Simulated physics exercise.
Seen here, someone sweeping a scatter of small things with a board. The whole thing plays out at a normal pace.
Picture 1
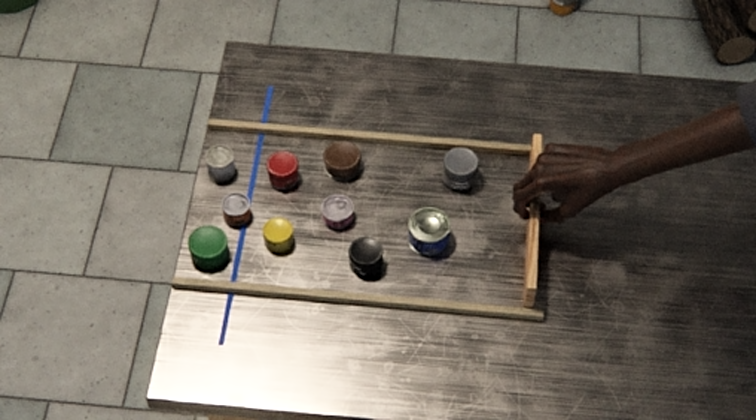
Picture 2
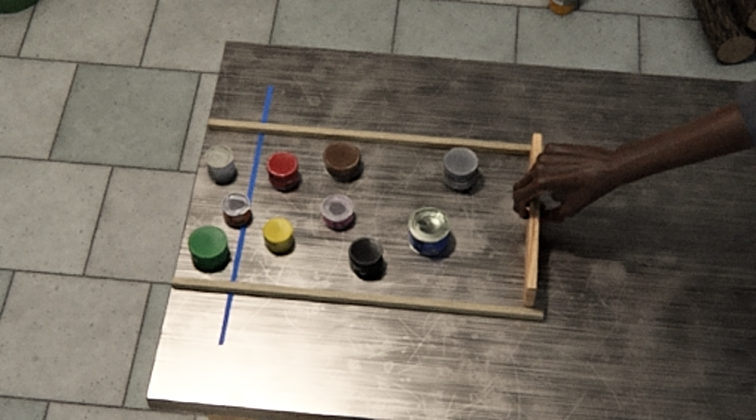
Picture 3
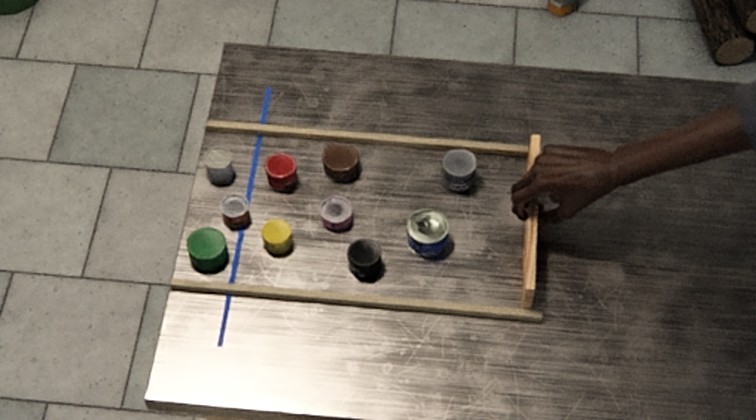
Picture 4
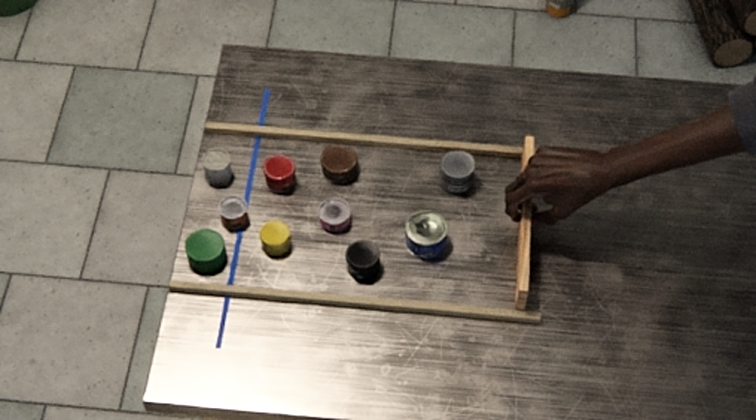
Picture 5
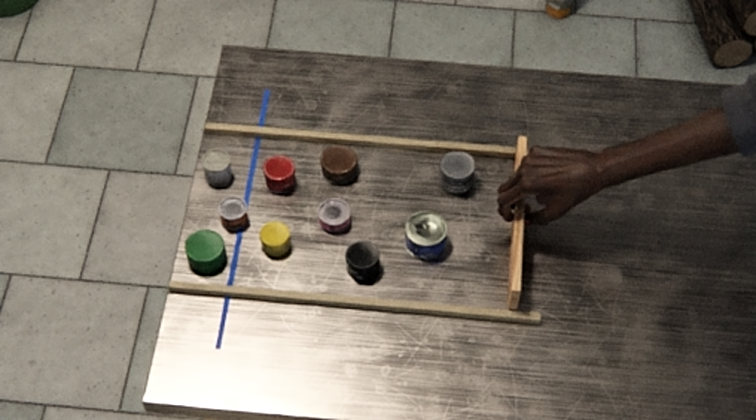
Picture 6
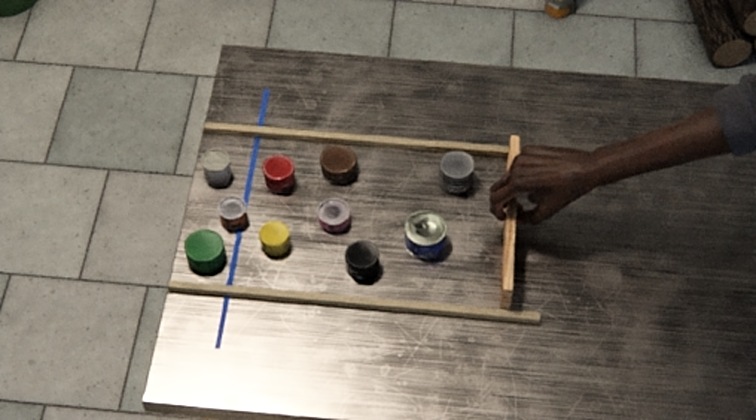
A hand grips a wooden board standing between two thin rails on a dark tabletop and slides it slowly a short way left, nearing a scatter of small coloured pots and tubs that stay in place around a blue tape line.
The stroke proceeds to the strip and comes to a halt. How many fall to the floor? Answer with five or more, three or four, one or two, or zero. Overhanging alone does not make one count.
The count that falls is one or two.
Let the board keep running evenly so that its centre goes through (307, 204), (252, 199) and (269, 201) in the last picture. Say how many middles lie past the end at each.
Respectively, 0, 2 and 0.
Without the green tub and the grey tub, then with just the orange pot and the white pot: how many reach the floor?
That makes 1 fallen, then 1 fallen in the other try.
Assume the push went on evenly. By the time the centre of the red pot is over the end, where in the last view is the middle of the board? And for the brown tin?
Around (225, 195) first and around (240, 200) second.
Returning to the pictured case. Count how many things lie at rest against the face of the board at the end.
That makes 4.
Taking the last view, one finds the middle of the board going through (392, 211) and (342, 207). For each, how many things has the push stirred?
At first I count 2, and then 6.
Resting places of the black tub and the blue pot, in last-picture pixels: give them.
The black tub settles near (218, 250); as for the blue pot, near (220, 218).
Soon after, none off yet; white pot at rest near (217, 168); green tub at rest near (205, 251); orange pot at rest near (233, 213).
In the end, the number that fall off is one or two; gone, green tub and white pot.
